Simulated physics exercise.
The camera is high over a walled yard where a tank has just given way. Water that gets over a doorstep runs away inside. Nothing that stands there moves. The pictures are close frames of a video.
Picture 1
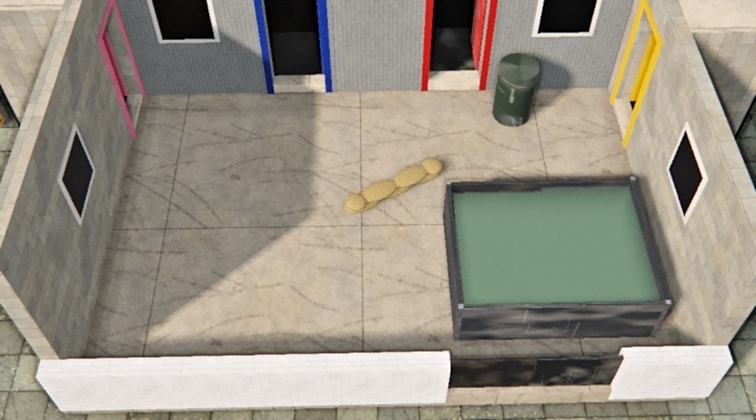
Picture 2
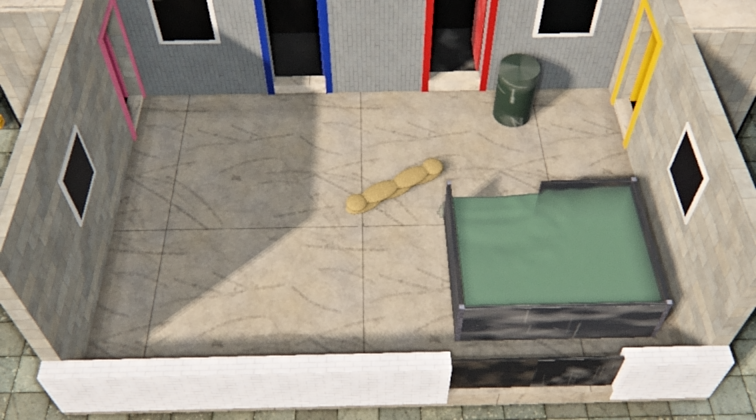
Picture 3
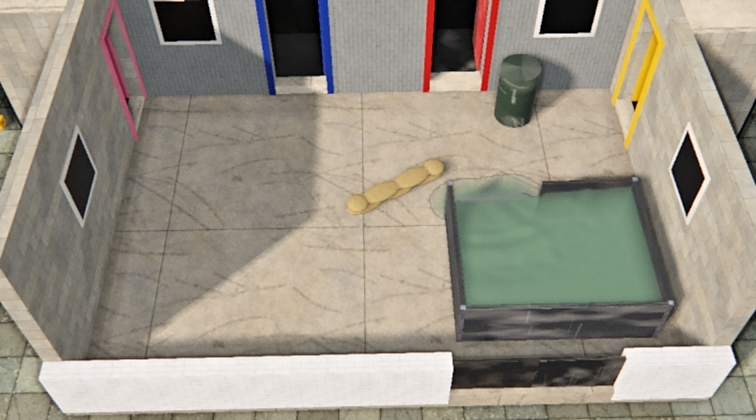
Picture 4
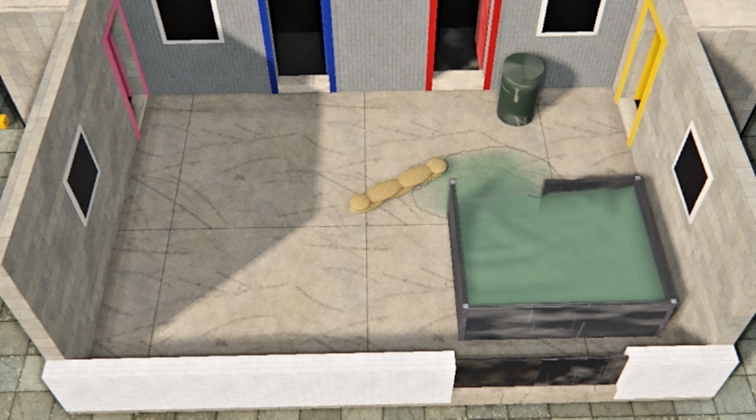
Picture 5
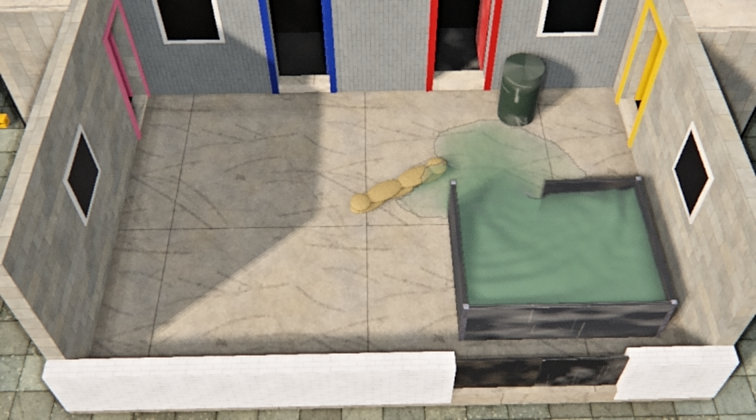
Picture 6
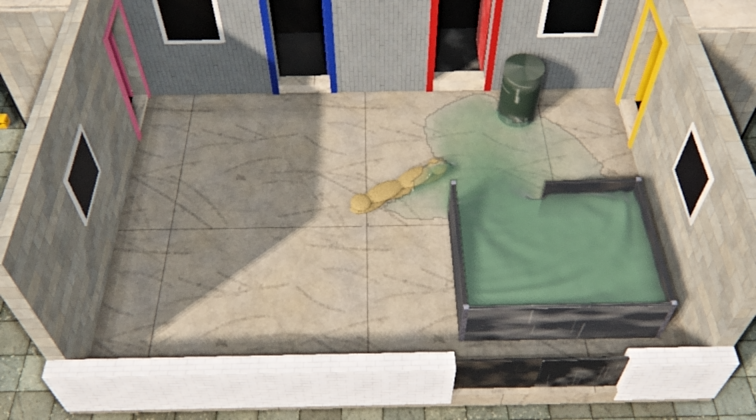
Green water pouring through a gap in the dark tank's far side and spreading across the walled yard past a sandbag row.
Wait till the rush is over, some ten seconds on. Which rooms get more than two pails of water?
One by one: The blue door stays under that; the red door takes more than that; the yellow door takes more than that; the pink door takes more than that.
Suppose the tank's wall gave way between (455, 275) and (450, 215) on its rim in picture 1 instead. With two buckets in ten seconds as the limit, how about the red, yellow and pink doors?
One by one: Red is under; yellow stays under; pink lets more in.
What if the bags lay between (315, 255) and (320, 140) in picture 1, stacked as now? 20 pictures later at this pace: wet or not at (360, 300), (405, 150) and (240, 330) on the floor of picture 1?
One after the other: Not flooded, flooded, free of water.
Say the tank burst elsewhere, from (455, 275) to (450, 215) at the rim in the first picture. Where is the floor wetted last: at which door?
The yellow one.
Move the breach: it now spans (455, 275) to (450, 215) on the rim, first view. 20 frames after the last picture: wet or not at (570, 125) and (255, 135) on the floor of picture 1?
In turn: Dry, under water.
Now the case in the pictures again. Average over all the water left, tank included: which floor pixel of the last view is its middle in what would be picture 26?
At about (488, 202).
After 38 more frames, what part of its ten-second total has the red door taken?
I make it 100 per cent.
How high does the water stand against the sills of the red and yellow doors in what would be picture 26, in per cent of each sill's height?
Near 140 and 170 in a hundred.
A moment on, water covers 25 % of the floor; the blue door not reached, the red door over two buckets in, the yellow door wet at the sill, nothing in, the pink door not reached.
Next, water covers 40 % of the floor; the blue door wet at the sill, nothing in, the red door far over two buckets in, the yellow door under two buckets in, the pink door not reached.
Then, water covers 60 % of the floor; the blue door wet at the sill, nothing in, the red door far over two buckets in, the yellow door over two buckets in, the pink door under two buckets in.
Later, water covers 95 % of the floor; the blue door wet at the sill, nothing in, the red door far over two buckets in, the yellow door far over two buckets in, the pink door far over two buckets in.
In the end, water covers 95 % of the floor; the blue door wet at the sill, nothing in, the red door far over two buckets in, the yellow door far over two buckets in, the pink door far over two buckets in.
